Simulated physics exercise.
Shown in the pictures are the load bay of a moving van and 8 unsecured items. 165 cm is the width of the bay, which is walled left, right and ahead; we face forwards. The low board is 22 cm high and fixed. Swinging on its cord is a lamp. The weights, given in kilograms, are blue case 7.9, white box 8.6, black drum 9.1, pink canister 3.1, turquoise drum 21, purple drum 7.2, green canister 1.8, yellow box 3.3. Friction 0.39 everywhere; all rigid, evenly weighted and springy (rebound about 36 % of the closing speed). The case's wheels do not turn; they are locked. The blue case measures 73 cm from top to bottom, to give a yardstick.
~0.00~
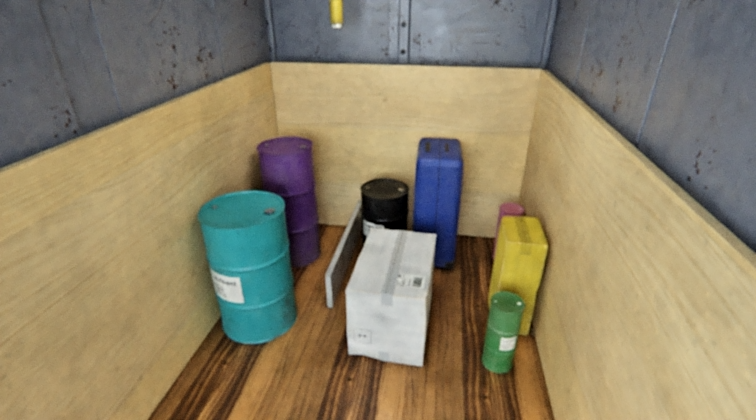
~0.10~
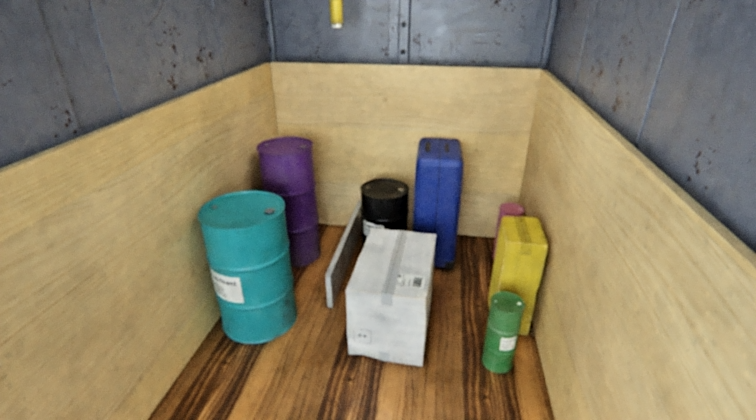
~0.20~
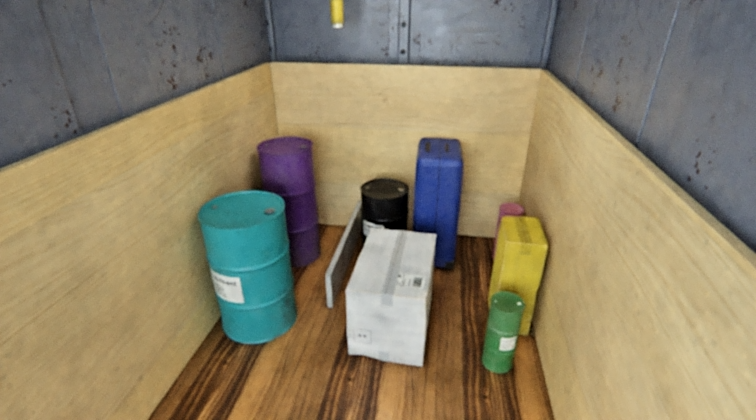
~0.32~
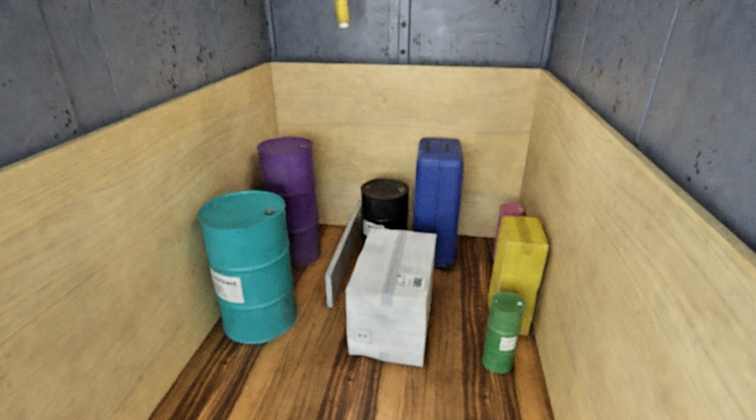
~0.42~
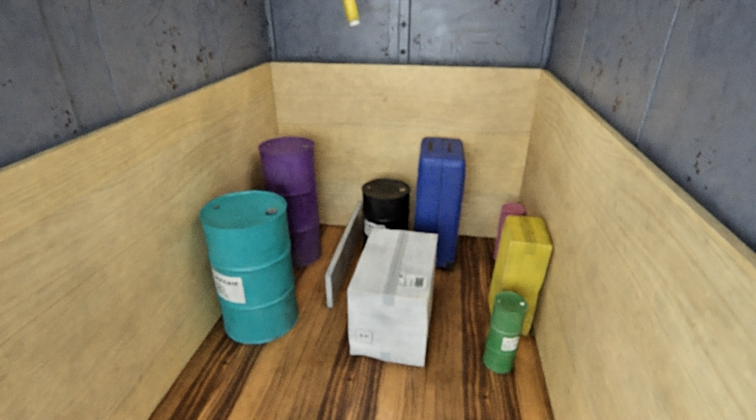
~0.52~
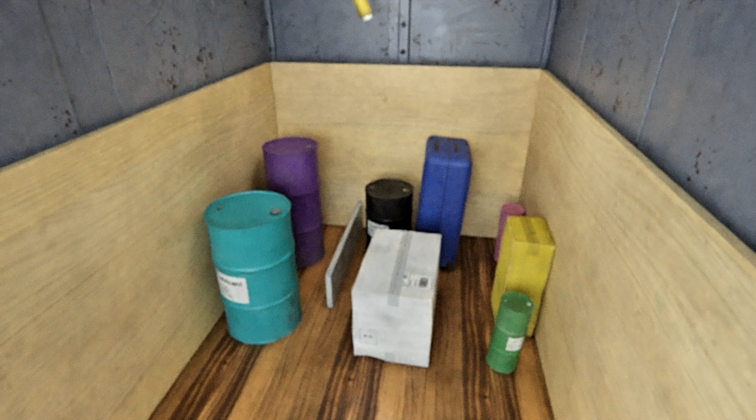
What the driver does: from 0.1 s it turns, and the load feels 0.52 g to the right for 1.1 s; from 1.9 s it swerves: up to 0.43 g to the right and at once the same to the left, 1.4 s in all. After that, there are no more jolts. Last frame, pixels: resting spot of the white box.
(465, 299).
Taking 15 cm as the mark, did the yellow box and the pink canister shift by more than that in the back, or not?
Here the yellow box is left in place, and the pink canister is left in place.
Around 0.82 s, push 0.52 g right; white box shifted 16 cm near (427, 295); blue case at 23° to upright; green canister at 18° to upright.
Around 1.12 s, push 0.17 g right; white box shifted 36 cm near (466, 299); blue case at 22° to upright; turquoise drum shifted 28 cm.
Finally (4.5 s), not toppled but over 15 cm from the start, white box, turquoise drum and purple drum; the other 5 still in place (within 15 cm). Final places as that camera would see them, white box near (465, 299).
